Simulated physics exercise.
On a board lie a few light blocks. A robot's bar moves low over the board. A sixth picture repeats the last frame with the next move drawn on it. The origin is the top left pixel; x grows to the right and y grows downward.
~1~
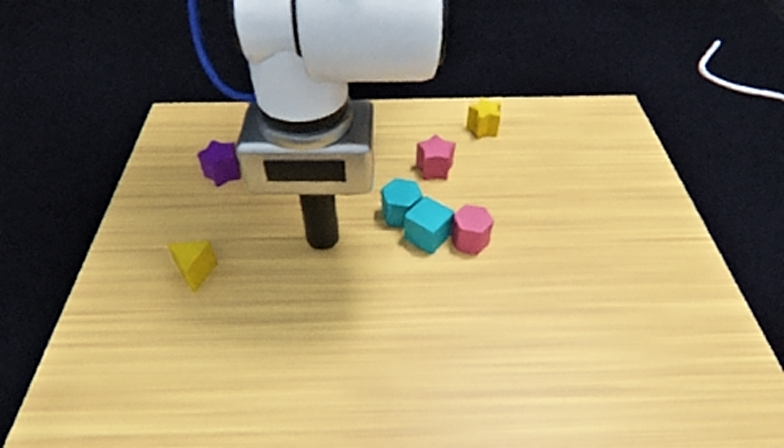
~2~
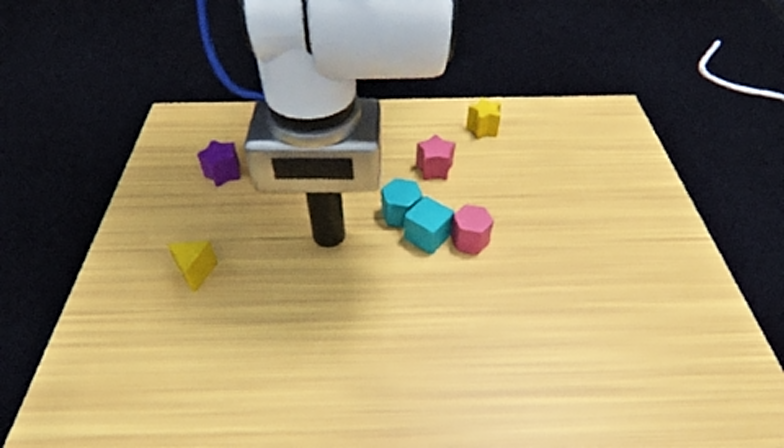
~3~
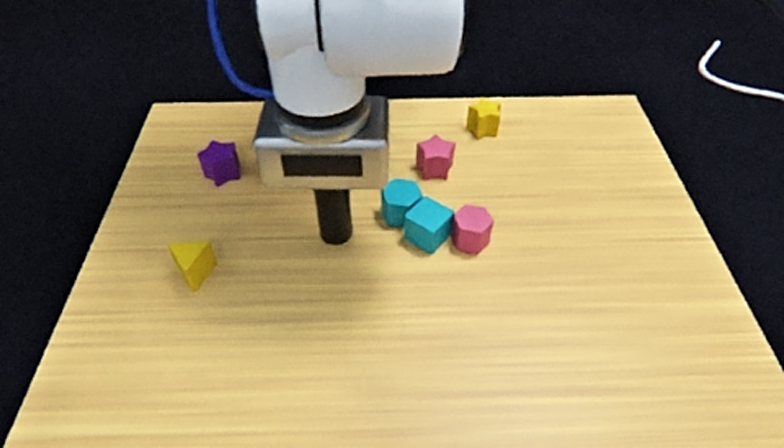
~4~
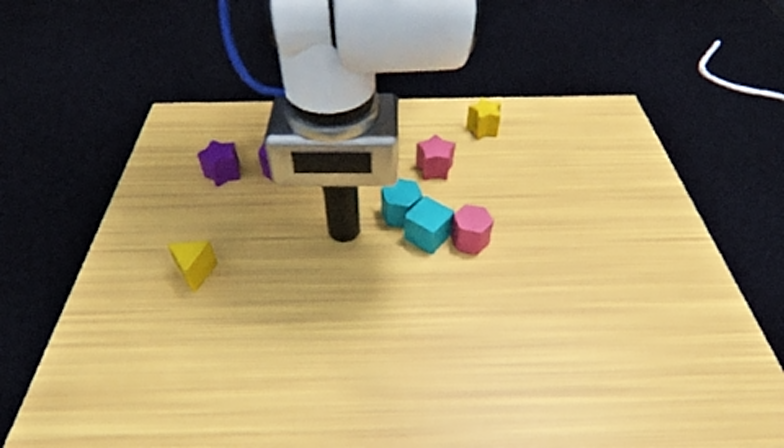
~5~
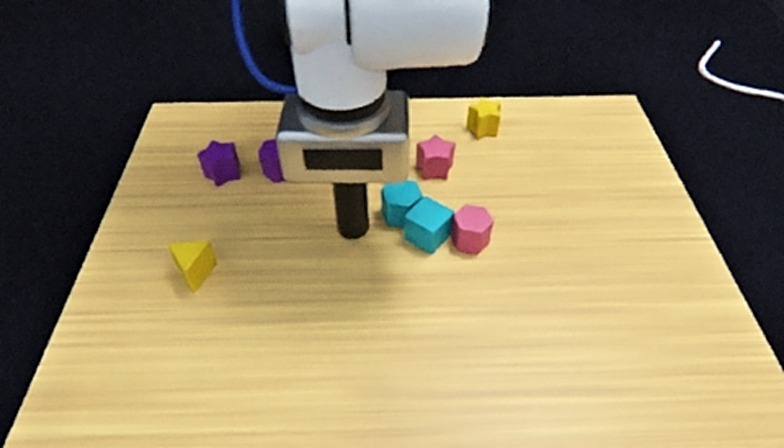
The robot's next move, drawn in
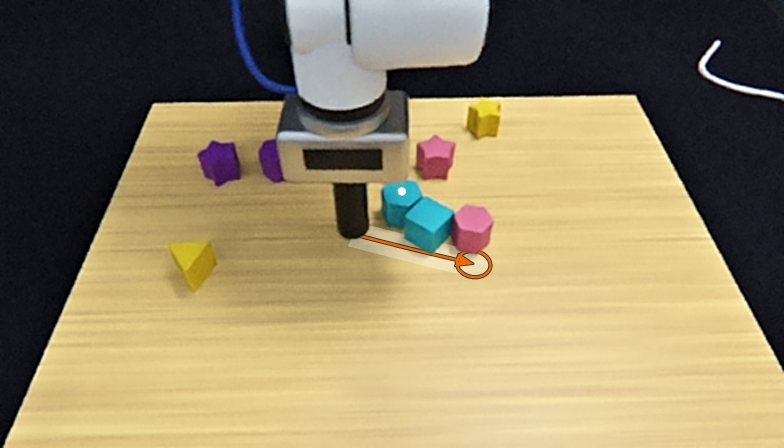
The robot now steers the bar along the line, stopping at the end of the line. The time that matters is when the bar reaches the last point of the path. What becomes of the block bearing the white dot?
It barely shifts, if at all.
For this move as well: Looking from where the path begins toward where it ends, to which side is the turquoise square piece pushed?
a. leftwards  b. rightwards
I choose a.
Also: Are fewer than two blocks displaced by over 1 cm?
No.
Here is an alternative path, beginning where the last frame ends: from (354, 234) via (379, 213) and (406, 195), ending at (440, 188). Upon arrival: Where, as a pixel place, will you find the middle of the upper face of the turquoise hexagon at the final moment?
At (476, 176).
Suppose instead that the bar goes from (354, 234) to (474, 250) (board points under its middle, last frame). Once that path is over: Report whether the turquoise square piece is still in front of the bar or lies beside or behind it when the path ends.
The block gets away.
The line goes in a line from (354, 234) to (474, 264); the dot is on the turquoise hexagon.
The first path, step by step. One third of the way, bar (393, 238); turquoise square piece (433, 213).
Two thirds of the way, bar (434, 247); turquoise square piece (459, 209), turned 55° anticlockwise; pink hexagon (502, 214), turned 55° clockwise.
At the end, bar (475, 257); turquoise hexagon unmoved; turquoise square piece (467, 210), turned 100° anticlockwise; pink hexagon (509, 210), turned 80° clockwise.
